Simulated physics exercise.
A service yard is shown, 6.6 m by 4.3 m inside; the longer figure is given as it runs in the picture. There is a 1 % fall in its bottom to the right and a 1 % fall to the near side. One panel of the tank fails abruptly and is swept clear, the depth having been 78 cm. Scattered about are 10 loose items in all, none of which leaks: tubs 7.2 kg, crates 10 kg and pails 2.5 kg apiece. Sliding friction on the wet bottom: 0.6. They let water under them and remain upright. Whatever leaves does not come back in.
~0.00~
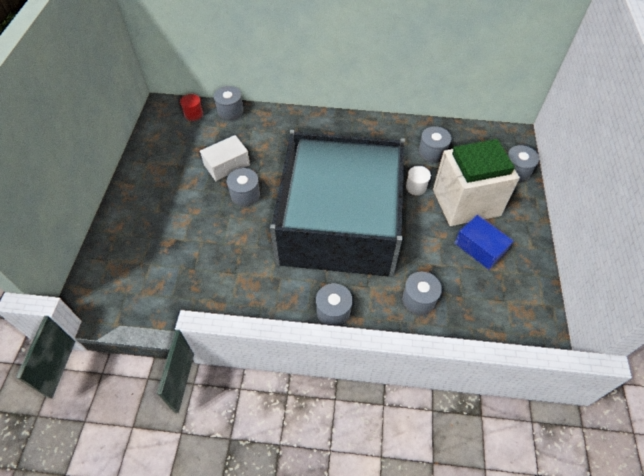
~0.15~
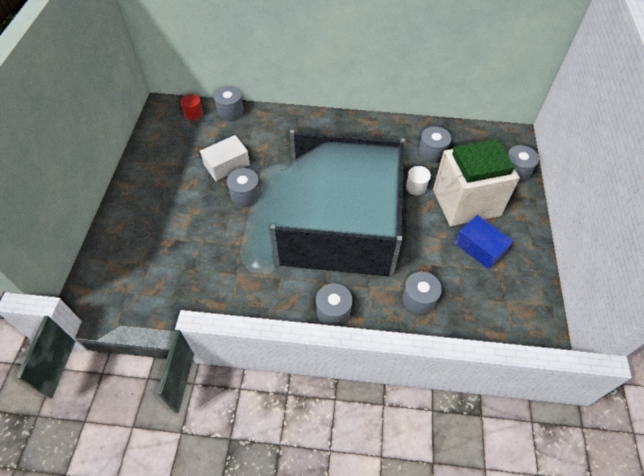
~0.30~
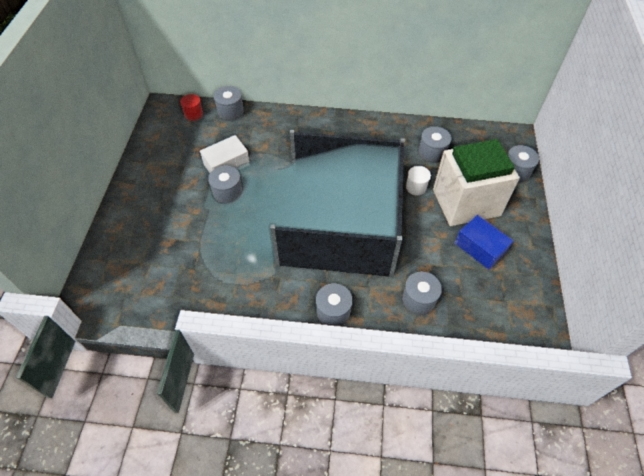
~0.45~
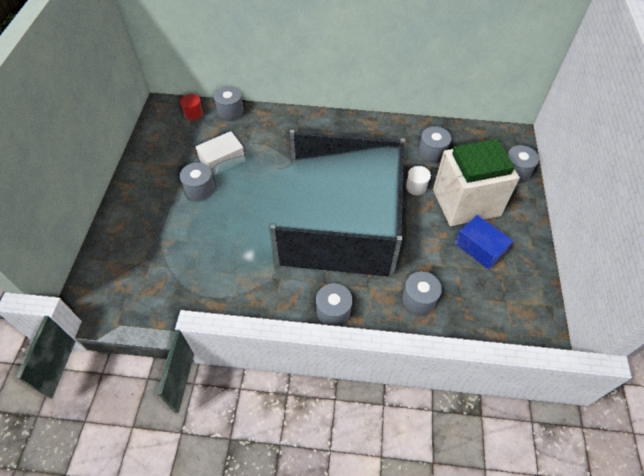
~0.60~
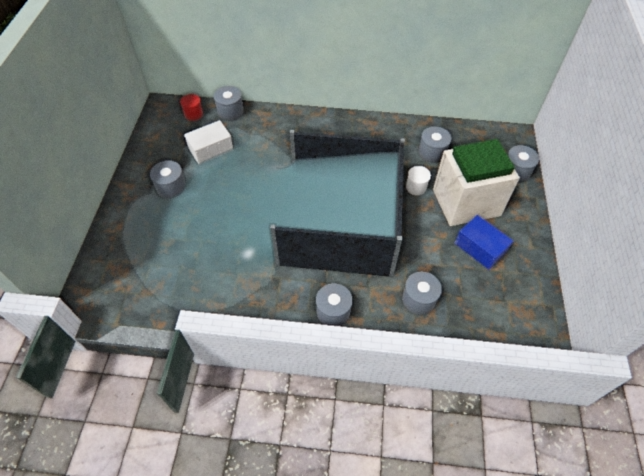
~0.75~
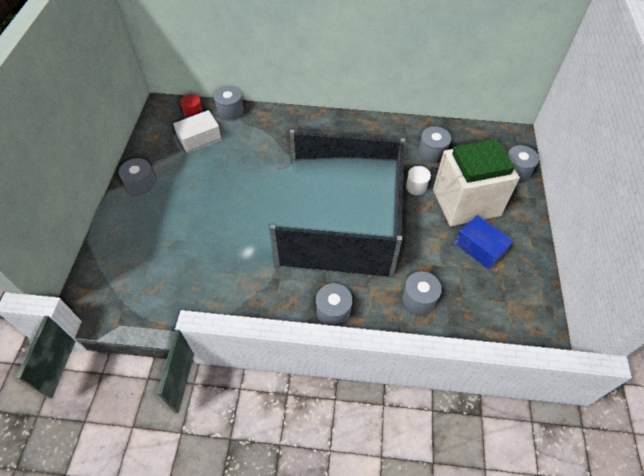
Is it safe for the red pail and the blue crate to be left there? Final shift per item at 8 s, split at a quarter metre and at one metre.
Red pail long shift; blue crate still.
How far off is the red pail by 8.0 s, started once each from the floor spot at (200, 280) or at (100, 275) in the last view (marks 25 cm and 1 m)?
In that order: It goes a long way; it goes a long way.
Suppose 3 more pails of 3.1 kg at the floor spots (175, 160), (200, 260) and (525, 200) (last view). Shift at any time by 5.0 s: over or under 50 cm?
In sequence: Goes beyond; goes beyond; stays within.
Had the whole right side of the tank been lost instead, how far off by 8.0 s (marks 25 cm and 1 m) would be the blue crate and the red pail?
Well, the blue crate goes a long way and the red pail scoots over a bit.
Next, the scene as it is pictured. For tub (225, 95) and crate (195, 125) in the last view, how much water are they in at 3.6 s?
About 4 and 10 cm.
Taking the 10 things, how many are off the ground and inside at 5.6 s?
I'd say 6 of them.
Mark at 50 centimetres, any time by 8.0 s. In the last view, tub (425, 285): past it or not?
Answer: Not far enough.
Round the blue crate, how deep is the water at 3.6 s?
Depth: About 0 cm.
After 1.6 s the red pail is near (173, 85), 0.5 m from its start, afloat; the blue crate is near (486, 236), 0.0 m from its start, aground; 0 of 10 are out; 3 afloat.
After 3.6 s the red pail is near (349, 131), 2.7 m from its start, afloat; the blue crate is near (486, 236), 0.0 m from its start, aground; 0 of 10 are out; 3 afloat.
After 5.6 s the red pail is near (495, 146), 4.9 m from its start, afloat; the blue crate is near (486, 236), 0.0 m from its start, aground; 0 of 10 are out; 6 afloat.
After 8.0 s the red pail is near (536, 200), 5.6 m from its start, afloat; the blue crate is near (484, 238), 0.0 m from its start, aground; 0 of 10 are out; 6 afloat.
